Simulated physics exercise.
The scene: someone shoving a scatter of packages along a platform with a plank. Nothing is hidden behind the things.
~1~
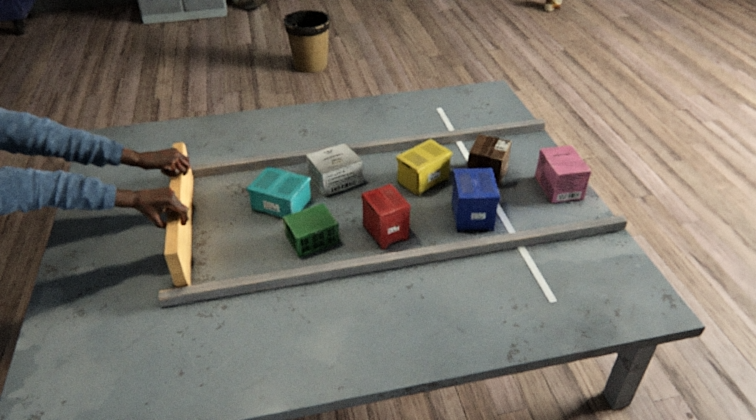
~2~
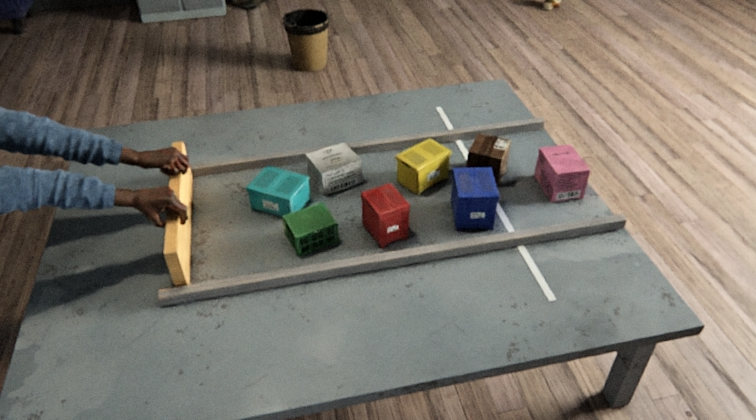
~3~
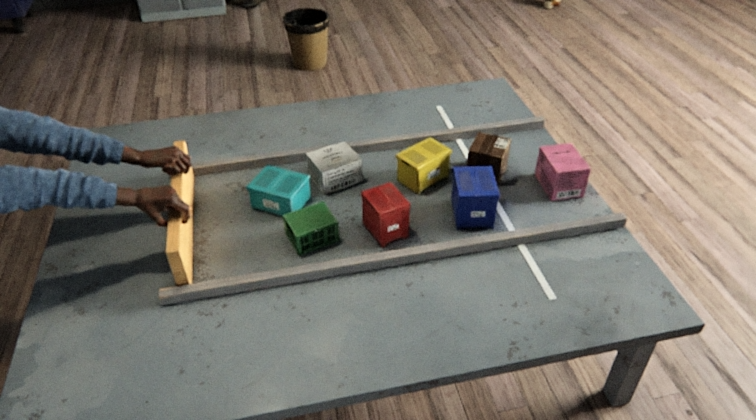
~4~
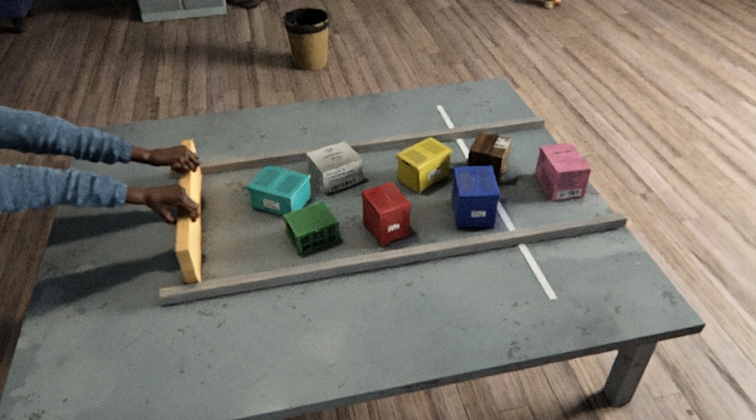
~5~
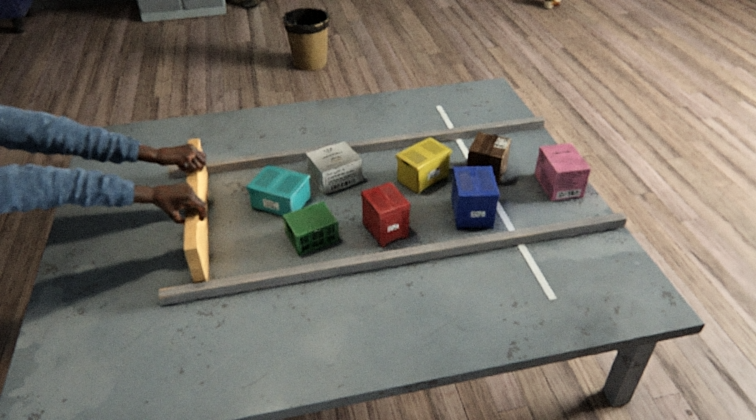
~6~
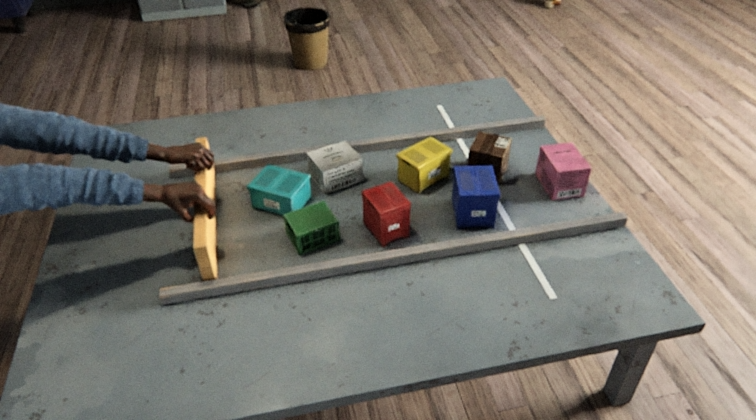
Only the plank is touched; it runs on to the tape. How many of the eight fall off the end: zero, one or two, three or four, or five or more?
As it turns out, the number that fall off is one or two.
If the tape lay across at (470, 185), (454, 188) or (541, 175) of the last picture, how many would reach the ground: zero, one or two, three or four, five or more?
One after another: One to two; not one; five or over.
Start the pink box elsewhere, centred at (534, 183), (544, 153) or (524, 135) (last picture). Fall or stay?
In that order, it comes down; falls; does not fall.
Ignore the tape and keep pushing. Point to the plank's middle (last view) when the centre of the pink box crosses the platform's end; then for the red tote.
Its middle is around (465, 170) and around (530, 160).
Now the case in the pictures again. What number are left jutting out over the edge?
It comes to 1.
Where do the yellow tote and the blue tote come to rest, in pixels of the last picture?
The yellow tote stops around (525, 144); the blue tote around (589, 178).
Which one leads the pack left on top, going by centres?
Foremost is the blue tote.
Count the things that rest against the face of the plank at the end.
It touches 3.
Early on, none off yet; pink box at rest near (562, 171); brown parcel at rest near (489, 158); blue tote at rest near (474, 197).
A while later, none off yet; pink box at rest near (563, 171); brown parcel travelled about its own width near (520, 158); blue tote travelled about its own width near (538, 186).
Finally, the number that fall off is one or two; lost, pink box.
